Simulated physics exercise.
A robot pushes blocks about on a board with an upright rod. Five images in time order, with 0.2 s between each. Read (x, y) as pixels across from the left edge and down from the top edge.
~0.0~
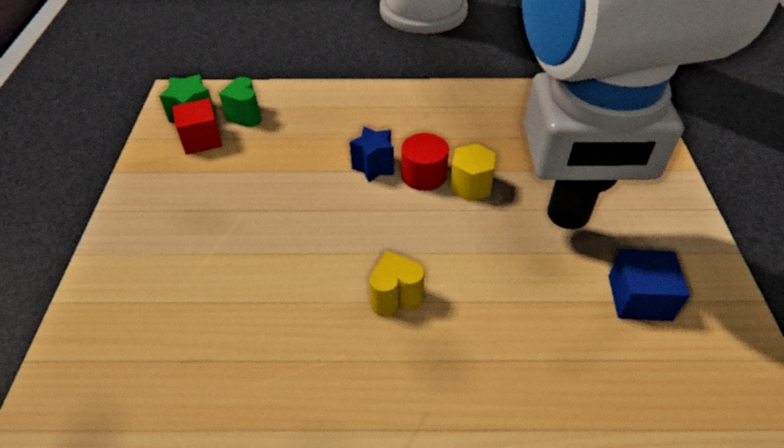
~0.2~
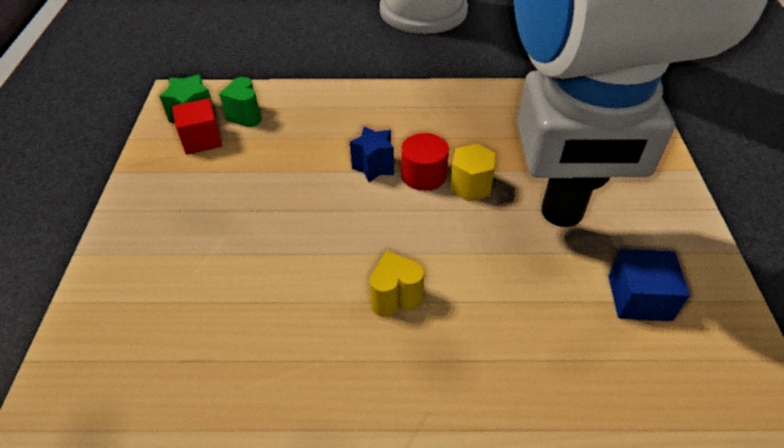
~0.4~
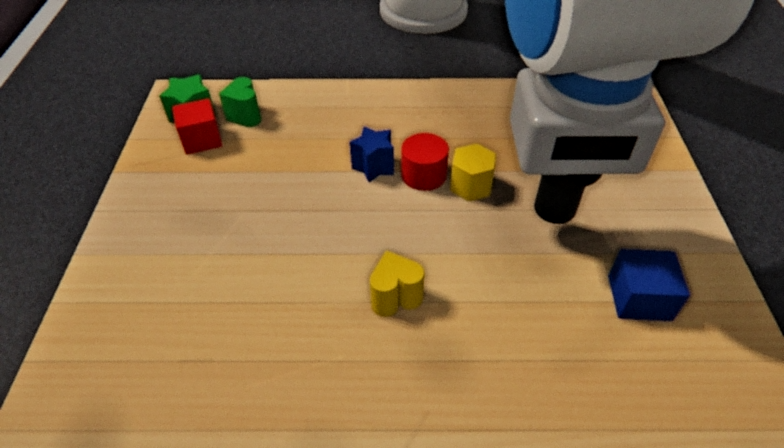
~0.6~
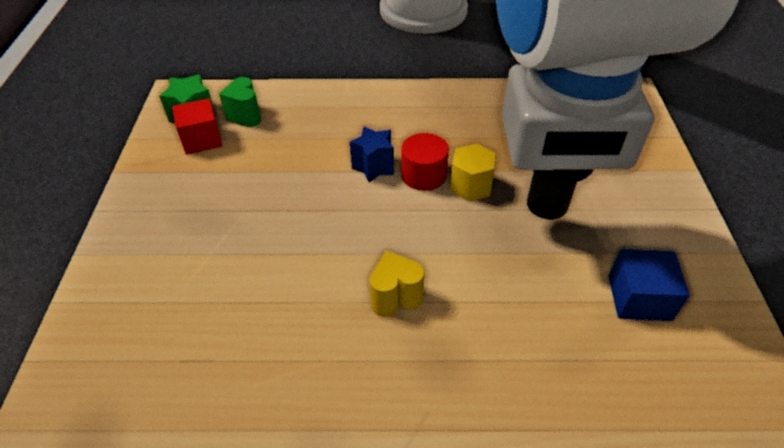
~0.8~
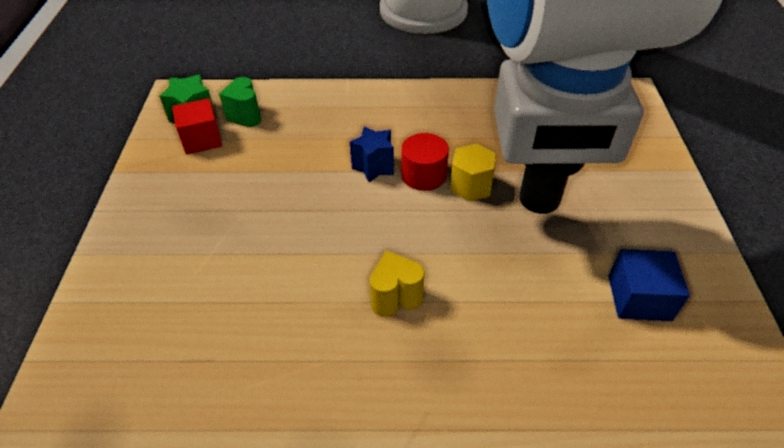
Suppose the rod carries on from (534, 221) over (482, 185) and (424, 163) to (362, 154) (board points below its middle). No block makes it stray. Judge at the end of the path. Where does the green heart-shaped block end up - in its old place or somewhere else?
It stays.
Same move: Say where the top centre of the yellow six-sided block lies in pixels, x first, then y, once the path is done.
Most likely (420, 109).
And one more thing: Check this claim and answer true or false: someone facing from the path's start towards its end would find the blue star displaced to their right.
The claim does not hold.
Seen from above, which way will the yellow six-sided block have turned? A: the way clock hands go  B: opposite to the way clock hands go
I choose A.
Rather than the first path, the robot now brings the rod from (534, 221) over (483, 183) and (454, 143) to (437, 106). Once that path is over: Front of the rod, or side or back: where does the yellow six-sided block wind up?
Shed along the way.
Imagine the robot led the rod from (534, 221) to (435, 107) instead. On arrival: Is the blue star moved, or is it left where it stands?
In the end it has been moved.
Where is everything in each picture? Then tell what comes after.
In the first frame, rod's lower end (568, 216); green heart-shaped block (239, 89); blue star (373, 139); red circular block (425, 147); yellow six-sided block (475, 158).
In the second frame, rod (562, 214); blocks still.
In the third frame, rod (554, 211); blocks still.
In the fourth frame, rod (547, 206); blocks still.
In the fifth frame, rod (539, 201); green heart-shaped block (239, 89); blue star (373, 139); red circular block (425, 147); yellow six-sided block (475, 158).
On the path given first. One third of the way, rod (485, 164); blue star (366, 140); red circular block (406, 138); yellow six-sided block (452, 140), turned 15° clockwise.
Two thirds of the way, rod (424, 142); blue star (354, 140), turned 30° anticlockwise; red circular block (381, 117); yellow six-sided block (424, 111), turned 65° clockwise.
At the end, rod (361, 133); green heart-shaped block still; blue star (339, 144), turned 45° anticlockwise; red circular block (345, 104); yellow six-sided block (420, 109), turned 90° clockwise.
